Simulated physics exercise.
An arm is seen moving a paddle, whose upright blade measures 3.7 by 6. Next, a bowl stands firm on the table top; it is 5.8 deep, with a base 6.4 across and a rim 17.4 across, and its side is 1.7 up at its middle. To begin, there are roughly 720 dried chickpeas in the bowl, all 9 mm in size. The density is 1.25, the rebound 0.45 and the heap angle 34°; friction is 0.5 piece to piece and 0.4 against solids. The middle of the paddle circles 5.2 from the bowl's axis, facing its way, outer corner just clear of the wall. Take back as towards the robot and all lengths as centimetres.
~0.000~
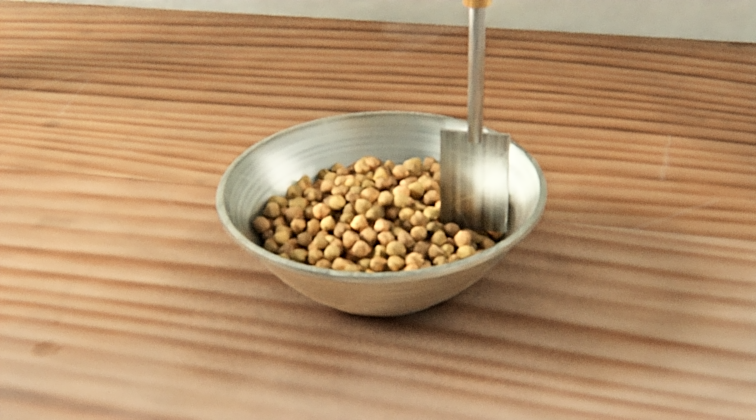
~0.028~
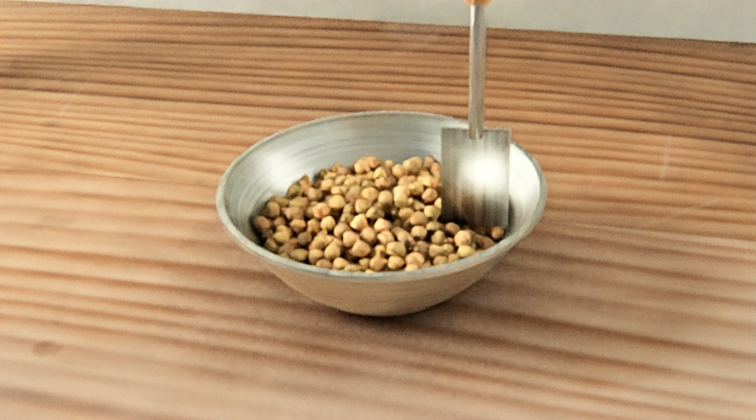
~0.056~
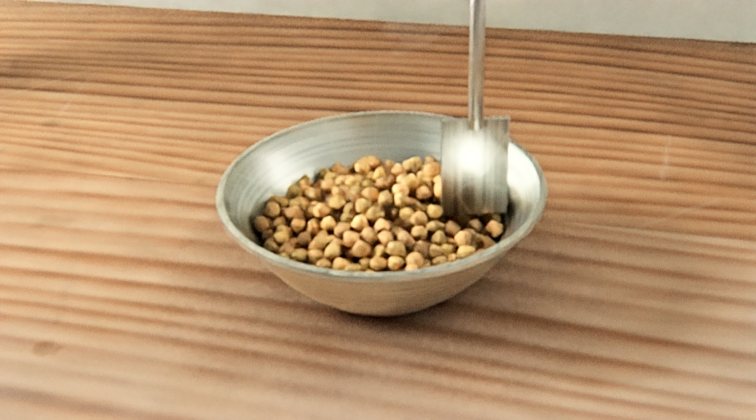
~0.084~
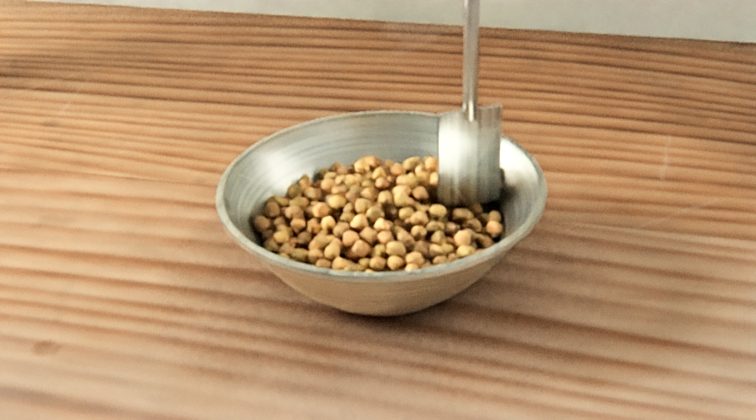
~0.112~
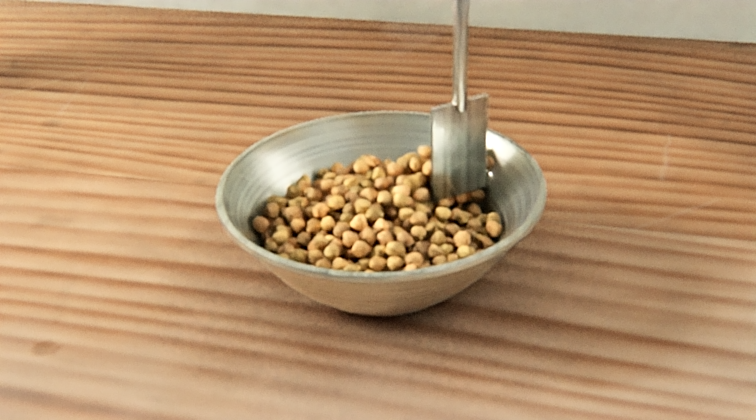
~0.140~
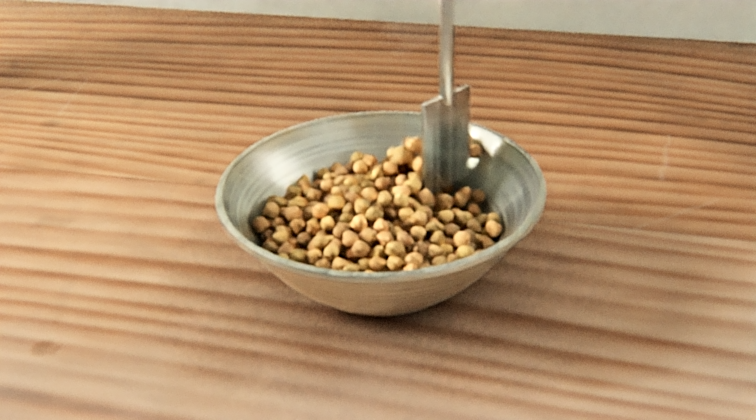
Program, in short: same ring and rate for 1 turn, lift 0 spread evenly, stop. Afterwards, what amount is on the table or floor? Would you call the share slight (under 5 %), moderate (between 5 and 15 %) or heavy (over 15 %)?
I would call it moderate.
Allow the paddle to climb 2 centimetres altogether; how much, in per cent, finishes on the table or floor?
Roughly 0 per cent.
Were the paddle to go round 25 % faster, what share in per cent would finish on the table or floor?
Near 15 in a hundred, it would be.
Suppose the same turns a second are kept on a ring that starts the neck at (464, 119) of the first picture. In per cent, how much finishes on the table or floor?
About 15 percent ends up on the table or floor.
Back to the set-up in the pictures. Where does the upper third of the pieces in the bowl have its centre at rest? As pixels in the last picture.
It is centred near (417, 206).
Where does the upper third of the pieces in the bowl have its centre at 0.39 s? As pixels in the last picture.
Around (336, 220).
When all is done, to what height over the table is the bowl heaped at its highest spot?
Height: Roughly 6.0 cm.
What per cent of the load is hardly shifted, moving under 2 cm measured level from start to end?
65 %.
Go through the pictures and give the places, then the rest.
In the first frame, paddle neck at (476, 106), 0° round; upper third of the load around (379, 212), from x 260 to 500, top at y 160; 718 in the bowl.
In the second frame, paddle neck at (477, 102), 5° round; upper third of the load around (380, 212), from x 260 to 500, top at y 160.
In the third frame, paddle neck at (476, 93), 17° round; upper third of the load around (379, 210), from x 260 to 500, top at y 160.
In the fourth frame, paddle neck at (471, 84), 30° round; upper third of the load around (381, 210), from x 260 to 495, top at y 160.
In the fifth frame, paddle neck at (460, 76), 43° round; upper third of the load around (381, 210), from x 260 to 495, top at y 145.
In the sixth frame, paddle neck at (446, 70), 56° round; upper third of the load around (380, 210), from x 260 to 495, top at y 130; 718 in the bowl.
After 0.39 s, 174° round, highest piece 8 above the table; 704 in the bowl, 9 on the table or floor, 5 in flight or on the tool.
After 0.64 s, 292° round, highest piece 9 above the table; 669 in the bowl, 40 on the table or floor, 9 in flight or on the tool.
After 0.97 s, 0° round, highest piece 6 above the table; 644 in the bowl, 74 on the table or floor.
After 1.67 s, 0° round, highest piece 6 above the table; 644 in the bowl, 74 on the table or floor.
At rest, 644 in the bowl, 74 on the table or floor. That is 10 % on the table or floor.
